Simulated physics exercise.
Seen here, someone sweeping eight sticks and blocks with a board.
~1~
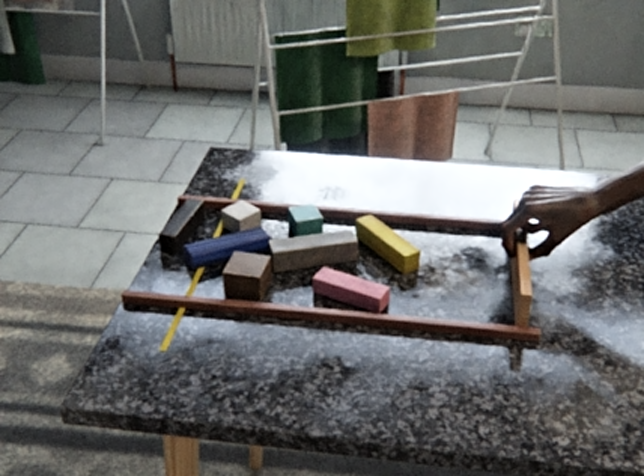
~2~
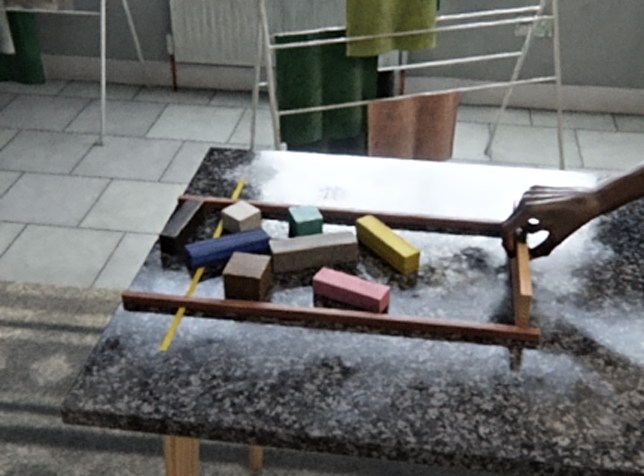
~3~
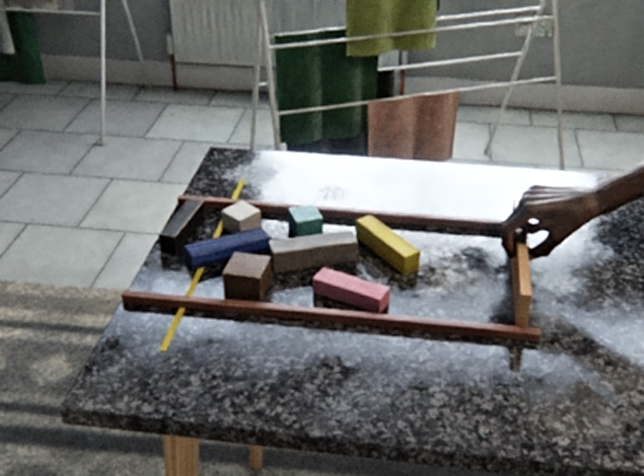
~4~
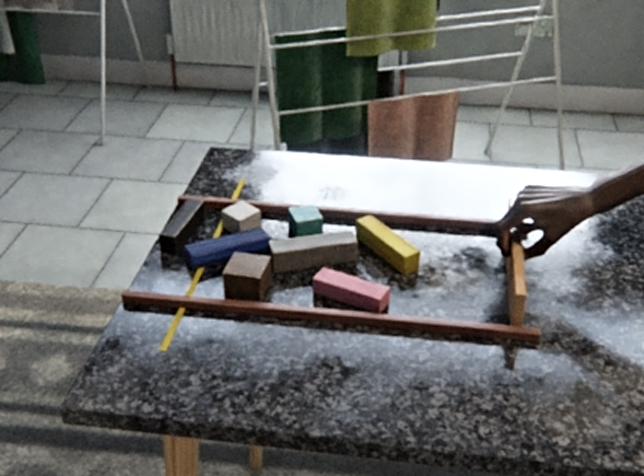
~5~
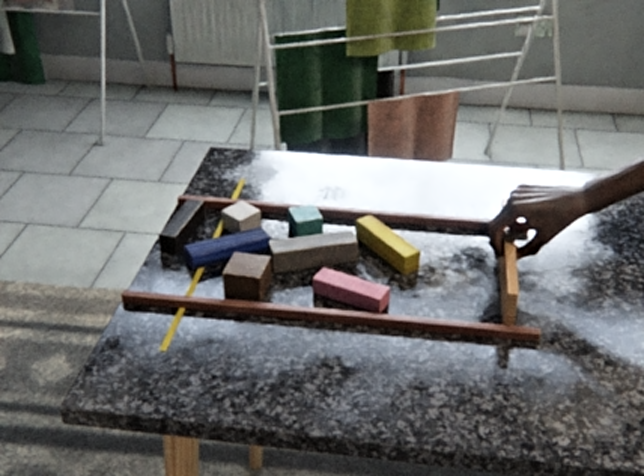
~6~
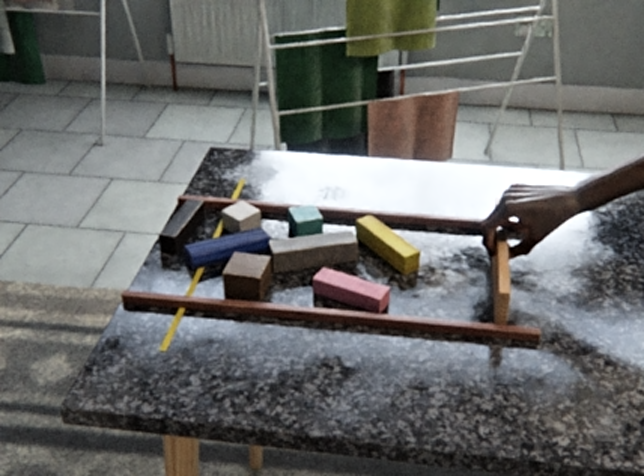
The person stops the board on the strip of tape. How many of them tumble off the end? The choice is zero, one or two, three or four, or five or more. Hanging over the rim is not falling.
As it turns out, the number that fall off is three or four.
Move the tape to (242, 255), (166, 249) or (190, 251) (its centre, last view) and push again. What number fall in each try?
The counts: 1, 7 and 5.
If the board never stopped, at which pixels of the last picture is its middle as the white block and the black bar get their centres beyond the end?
Its middle is around (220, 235) and around (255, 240).
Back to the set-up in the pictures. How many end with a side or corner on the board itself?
It touches 2.
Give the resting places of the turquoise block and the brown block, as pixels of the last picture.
The turquoise block stops around (193, 209); the brown block around (136, 271).
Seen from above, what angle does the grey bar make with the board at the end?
Some 45 degrees.
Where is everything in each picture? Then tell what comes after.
The first picture shows black bar (183, 226); blue stick (228, 247); white block (241, 218); board (520, 260); tape (209, 252).
The second picture shows blue stick (228, 248); grey bar (313, 251).
The third picture shows white block (241, 219); pink bar (351, 290).
The fourth picture shows black bar (183, 226); brown block (248, 276).
The fifth picture shows blue stick (228, 248); board (507, 259).
The sixth picture shows black bar (183, 226); blue stick (228, 248); white block (241, 219); board (500, 259); tape (209, 252).
A little later, none off yet; black bar at rest near (183, 226); blue stick at rest near (228, 248); white block at rest near (241, 219).
When it is over, the number that fall off is three or four; down, white block, blue stick and black bar.
